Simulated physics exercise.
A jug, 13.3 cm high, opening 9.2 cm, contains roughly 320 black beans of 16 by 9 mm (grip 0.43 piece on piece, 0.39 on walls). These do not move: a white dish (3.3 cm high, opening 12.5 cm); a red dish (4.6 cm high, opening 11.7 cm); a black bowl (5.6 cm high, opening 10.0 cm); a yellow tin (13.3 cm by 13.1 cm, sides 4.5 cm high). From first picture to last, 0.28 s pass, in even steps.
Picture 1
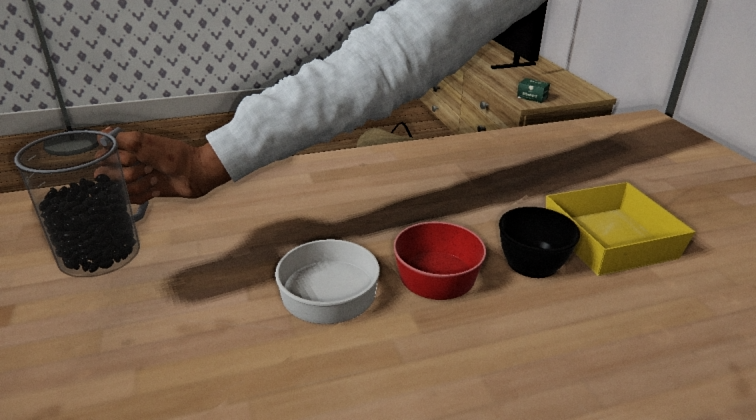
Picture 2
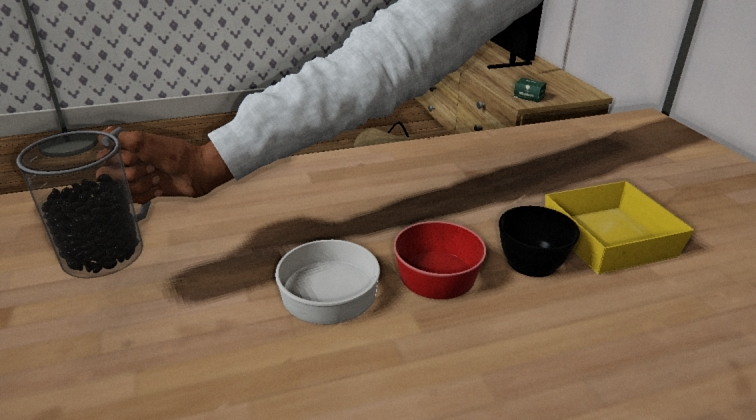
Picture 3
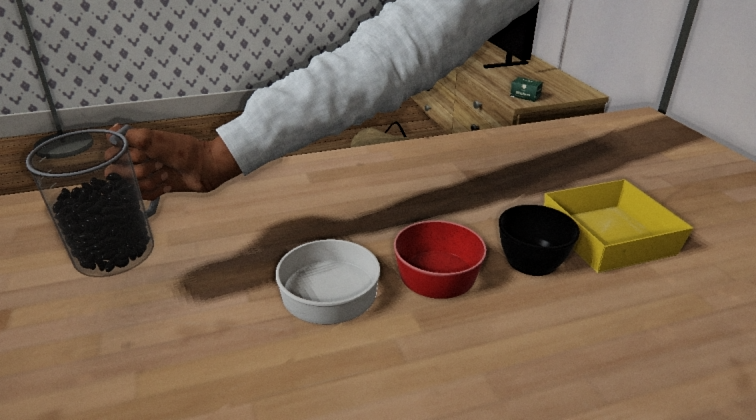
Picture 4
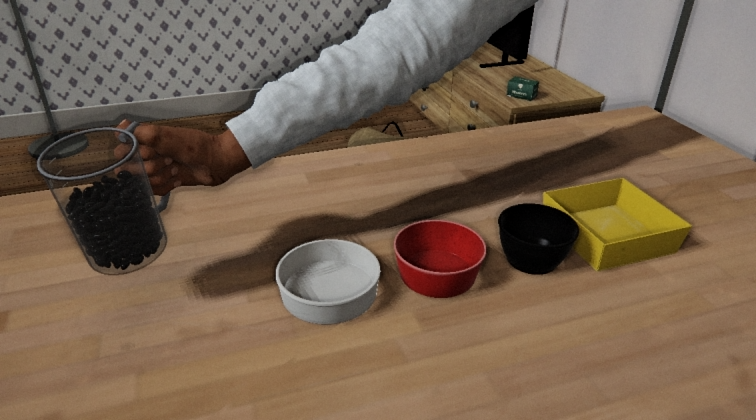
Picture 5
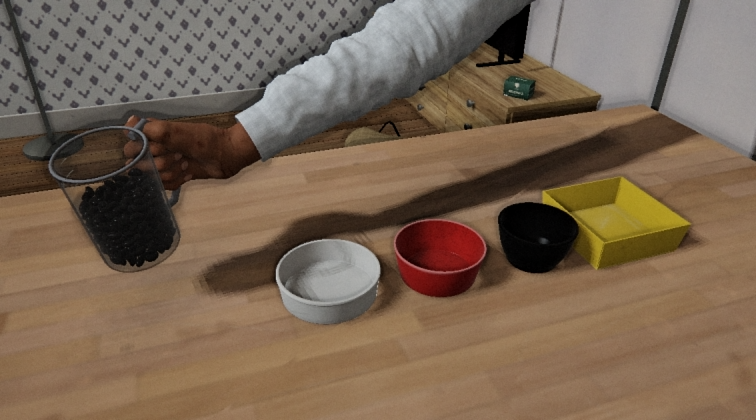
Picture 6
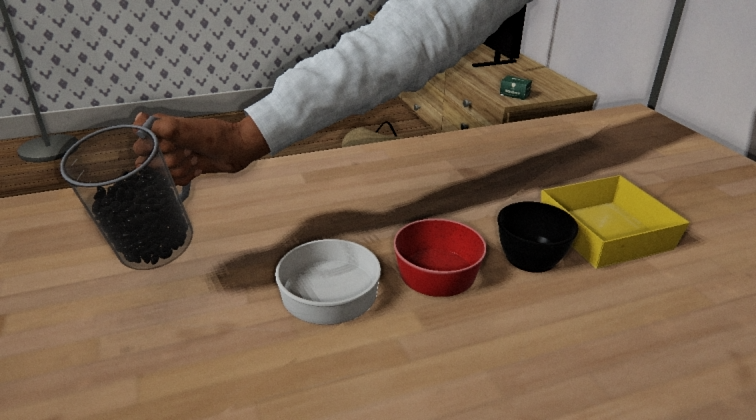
A clear jug of black beans, held by a hand in a pale sleeve, moved slightly right and gradually leaned over to the left, while the white, red, black and yellow containers stayed still.
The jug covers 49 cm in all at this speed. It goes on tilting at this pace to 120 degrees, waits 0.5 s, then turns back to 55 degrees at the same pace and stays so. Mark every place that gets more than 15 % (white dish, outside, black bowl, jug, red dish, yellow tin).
In the white dish: Under; outside everything: Over; in the black bowl: Under; in the jug: Under; in the red dish: Over; in the yellow tin: Under.
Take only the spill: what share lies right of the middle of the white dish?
Some 100 per cent.
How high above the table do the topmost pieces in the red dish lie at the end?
Roughly 6.5 cm.
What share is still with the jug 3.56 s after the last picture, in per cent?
Roughly 0 per cent.
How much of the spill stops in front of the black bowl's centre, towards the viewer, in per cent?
Some 60 per cent.
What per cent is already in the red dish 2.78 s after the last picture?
About 75 per cent by then.
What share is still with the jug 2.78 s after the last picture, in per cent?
About 0 per cent.
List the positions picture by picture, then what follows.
The first picture shows jug at (79, 187); tilt 0 degrees; moved 0.0 cm; lip at (30, 170); top of the load at (110, 185); white dish at (328, 269); red dish at (440, 247); black bowl at (539, 227); yellow tin at (617, 213).
The second picture shows jug at (81, 188); tilt 1 degrees; moved 0.4 cm; lip at (32, 172); top of the load at (113, 185).
The third picture shows jug at (92, 189); tilt 3 degrees; moved 1.5 cm; lip at (42, 174); top of the load at (98, 184).
The fourth picture shows jug at (104, 190); tilt 7 degrees; moved 2.9 cm; low side front left; lip at (54, 177); top of the load at (109, 182).
The fifth picture shows jug at (117, 192); tilt 10 degrees; moved 4.3 cm; low side front left; lip at (67, 180); top of the load at (134, 179).
The sixth picture shows jug at (130, 193); tilt 14 degrees; moved 5.6 cm; low side front left; lip at (80, 184); top of the load at (144, 176); white dish at (328, 269); red dish at (440, 244); black bowl at (538, 222); yellow tin at (613, 206).
Then, 1.07 s after the last picture, tilt 81 degrees; jug 100 %; middle of all pieces near (363, 164).
Then, 1.96 s after the last picture, tilt 120 degrees; outside 10 %, jug 25 %, red dish 60 %, in the air 5 %; middle of all pieces near (462, 232).
Then, 2.78 s after the last picture, tilt 91 degrees; outside 25 %, red dish 75 %; middle of all pieces near (458, 258).
Then, 3.56 s after the last picture, tilt 55 degrees; outside 25 %, red dish 75 %; middle of all pieces near (458, 257).
In the end, white dish 0 %, outside 25 %, black bowl 0 %, jug 0 %, red dish 75 %, yellow tin 0 %.
